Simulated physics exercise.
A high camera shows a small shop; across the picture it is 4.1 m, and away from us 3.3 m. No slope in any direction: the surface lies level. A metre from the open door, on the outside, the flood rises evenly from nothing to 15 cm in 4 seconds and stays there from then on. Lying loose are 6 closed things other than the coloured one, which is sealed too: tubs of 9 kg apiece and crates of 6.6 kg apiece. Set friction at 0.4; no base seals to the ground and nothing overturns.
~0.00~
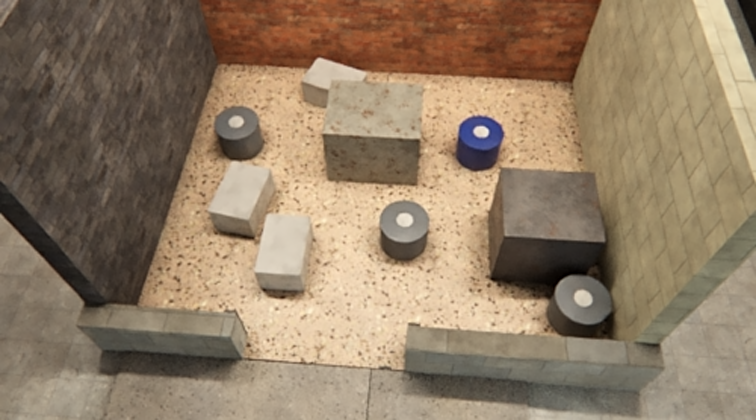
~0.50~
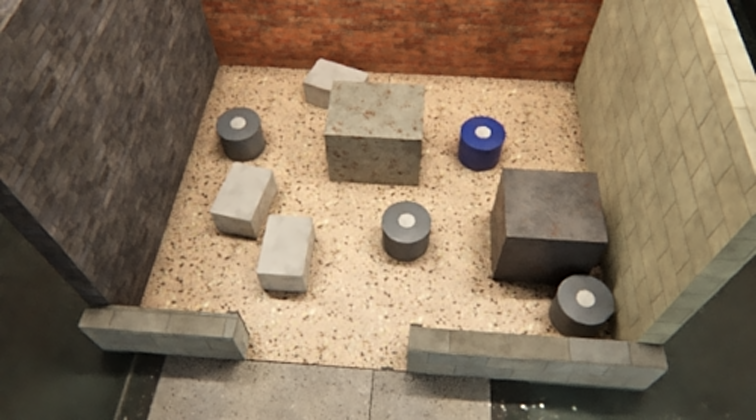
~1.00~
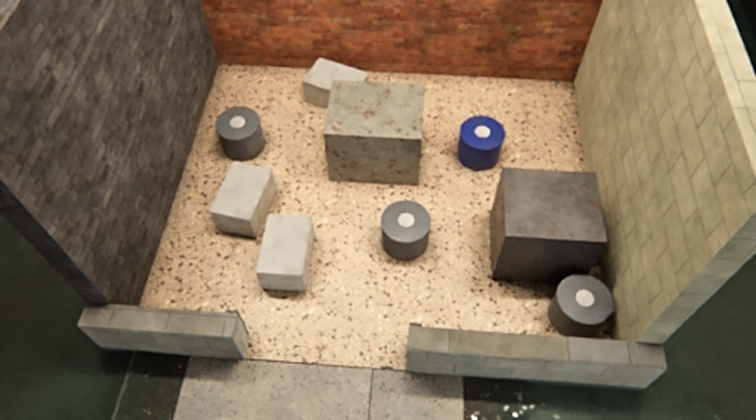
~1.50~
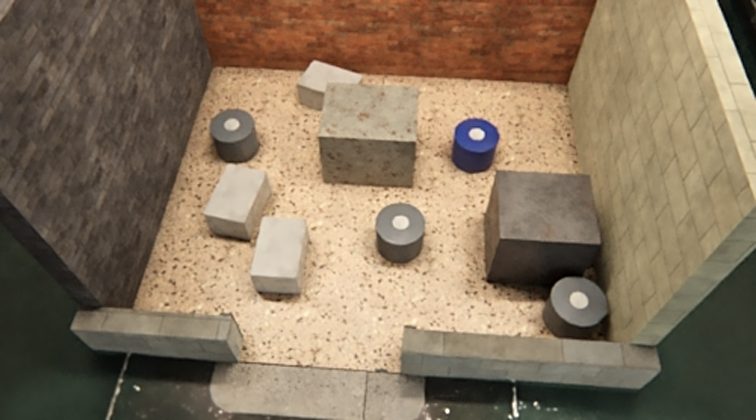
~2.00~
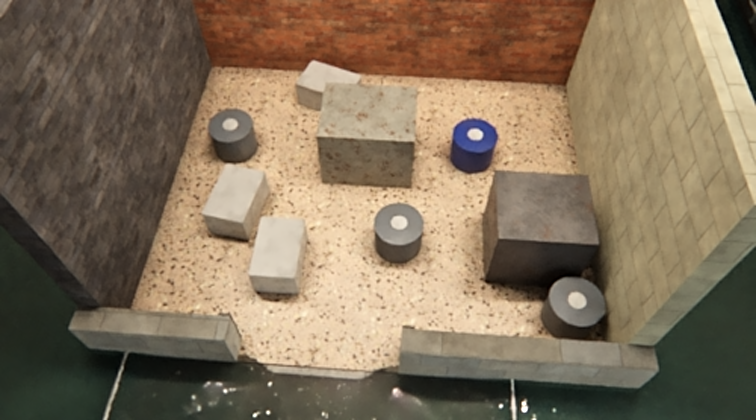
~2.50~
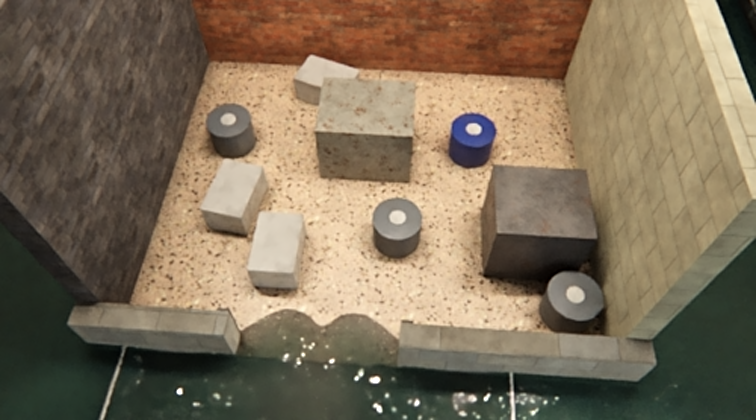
A small walled shop with a speckled floor, brick at the back and an open doorway in front, is seen from high above. A grey stone block and a larger dark block stand among three pale crates, three grey tubs and a blue tub at right of centre. Dark water spreads over the paving outside and laps in through the doorway, while the objects stay put and the view shifts very slightly.
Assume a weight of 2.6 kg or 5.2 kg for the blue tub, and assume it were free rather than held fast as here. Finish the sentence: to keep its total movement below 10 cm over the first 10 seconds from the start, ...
To keep it below that, neither weight is enough.
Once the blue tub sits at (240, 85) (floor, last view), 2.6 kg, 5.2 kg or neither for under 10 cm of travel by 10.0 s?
It turns out that no load succeeds.
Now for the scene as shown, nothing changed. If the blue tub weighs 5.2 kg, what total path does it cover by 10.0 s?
The total path comes to around 100 cm.
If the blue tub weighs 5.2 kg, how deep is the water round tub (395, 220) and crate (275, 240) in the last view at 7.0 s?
Some 3 cm at the first, some 7 cm at the second.
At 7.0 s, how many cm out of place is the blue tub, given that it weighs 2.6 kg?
Close to 60 centimetres.
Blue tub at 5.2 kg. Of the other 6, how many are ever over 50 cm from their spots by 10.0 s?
The answer here is 5.
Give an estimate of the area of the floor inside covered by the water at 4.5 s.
Wet area: Approx. 3.5 m2.
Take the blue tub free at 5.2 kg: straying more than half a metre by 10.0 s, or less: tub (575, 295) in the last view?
Result: Limit not reached.
After 3.5 s the blue tub would be 0 cm from its start with 2.6 kg and 0 cm from its start with 5.2 kg; 0 cm of water round it then.
After 4.5 s the blue tub would be 0 cm from its start with 2.6 kg and 0 cm from its start with 5.2 kg; 0 cm of water round it then.
After 7.0 s the blue tub would be 69 cm from its start with 2.6 kg and 53 cm from its start with 5.2 kg; 2 cm of water round it then.
After 10.0 s the blue tub would be 90 cm from its start with 2.6 kg and 98 cm from its start with 5.2 kg; 9 cm of water round it then.
